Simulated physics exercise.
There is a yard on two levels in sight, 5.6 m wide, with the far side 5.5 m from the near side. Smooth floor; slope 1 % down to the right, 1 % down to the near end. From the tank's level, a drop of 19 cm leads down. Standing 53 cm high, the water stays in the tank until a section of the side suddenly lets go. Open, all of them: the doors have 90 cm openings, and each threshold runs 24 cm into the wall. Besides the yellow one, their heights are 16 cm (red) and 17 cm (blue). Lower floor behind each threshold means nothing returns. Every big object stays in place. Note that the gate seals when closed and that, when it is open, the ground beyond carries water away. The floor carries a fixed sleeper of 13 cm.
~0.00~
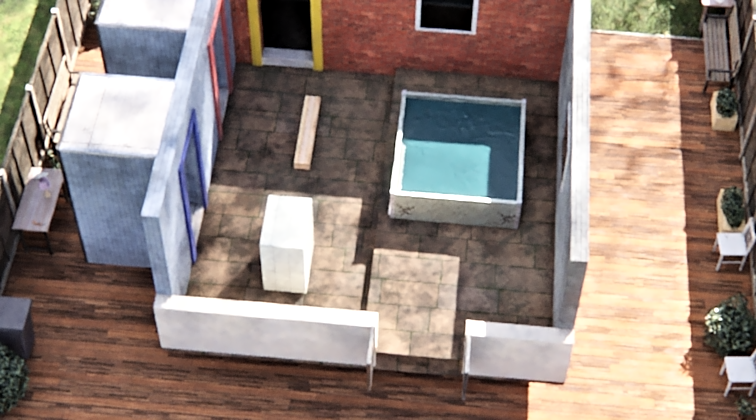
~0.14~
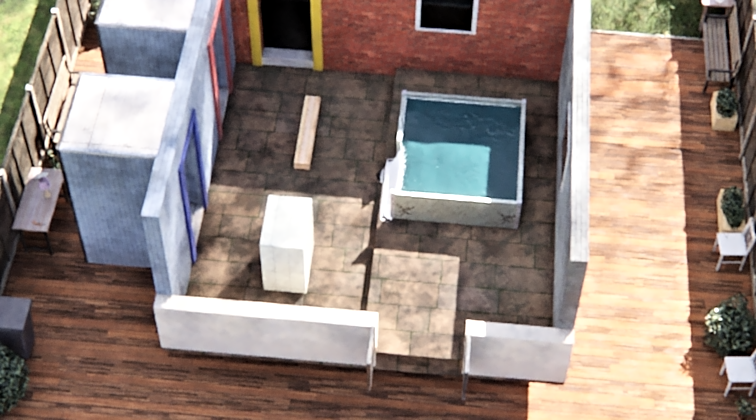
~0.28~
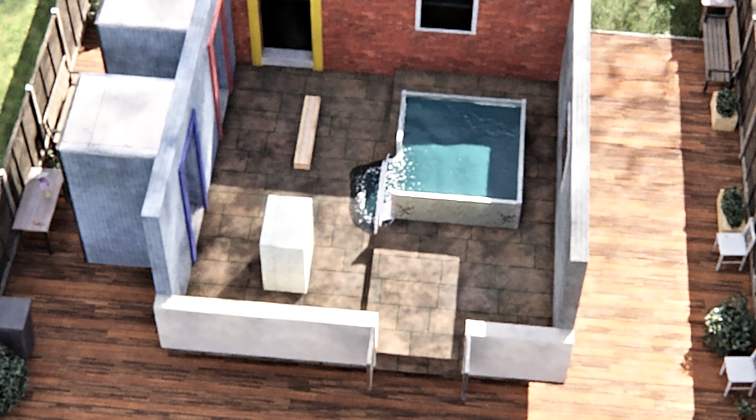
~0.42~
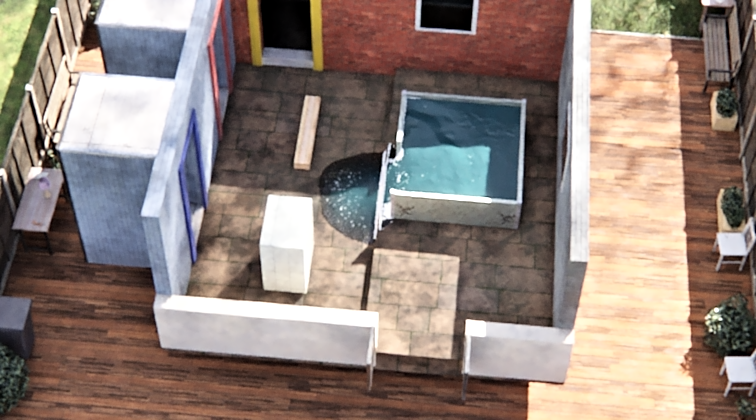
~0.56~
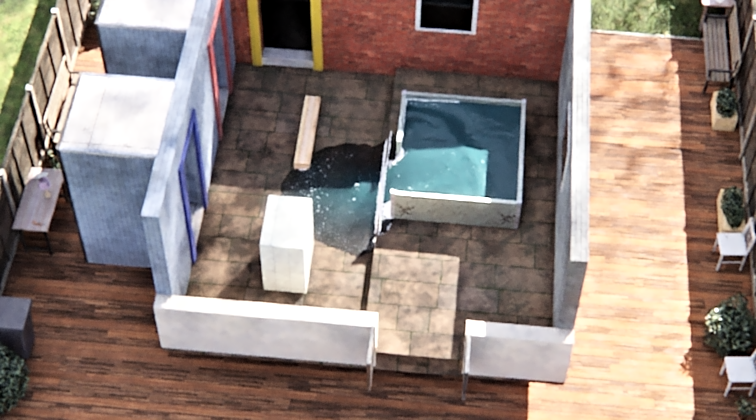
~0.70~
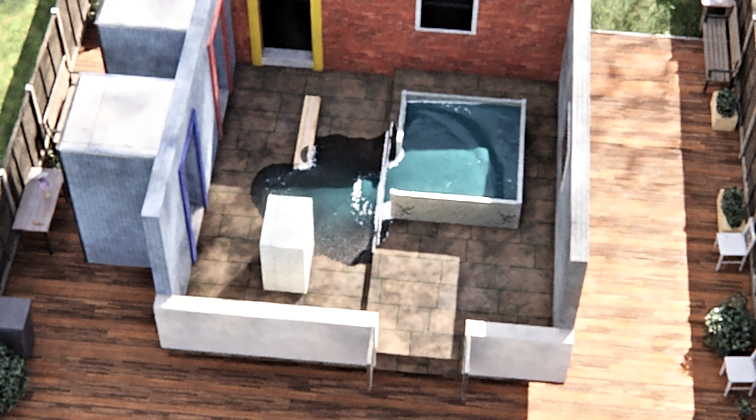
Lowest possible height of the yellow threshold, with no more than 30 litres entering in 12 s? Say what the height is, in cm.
I would say 9 cm.
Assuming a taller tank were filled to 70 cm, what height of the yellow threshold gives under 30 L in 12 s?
The step would need to be some 12.5 cm high.
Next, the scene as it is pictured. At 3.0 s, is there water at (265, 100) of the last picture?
That spot is swamped.
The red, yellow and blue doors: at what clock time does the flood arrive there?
So the front gets to red at 1.6 seconds, yellow at 2.4 seconds, and blue at 1.2 seconds.
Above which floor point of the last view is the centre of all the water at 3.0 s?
My guess is close to (368, 190).
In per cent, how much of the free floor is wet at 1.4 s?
Around 25 per cent of the free floor.
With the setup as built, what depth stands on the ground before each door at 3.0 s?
In cm: Red 9, yellow 8, blue 23.
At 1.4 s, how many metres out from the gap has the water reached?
It gets close to 3.4 metres out.
After 1.4 s water covers 25 % of the floor, deepest (30 cm) near (387, 195); it has not reached the yellow door.
After 3.0 s water covers 45 % of the floor, deepest (26 cm) near (200, 231); 8 cm at the yellow door, 0 litres in over its 18 cm threshold.
After 12.0 s water covers 55 % of the floor, deepest (20 cm) near (334, 341); 11 cm at the yellow door, 0 litres in over its 18 cm threshold.
At the yellow door as built, the water arrived by 2.5 s and peaked near 14 cm at 3.6 s.
With a threshold of 8 cm, 47 litres would have come in within the 12 s; with 11 cm, 8 litres. So under 30 litres takes about 9 cm.
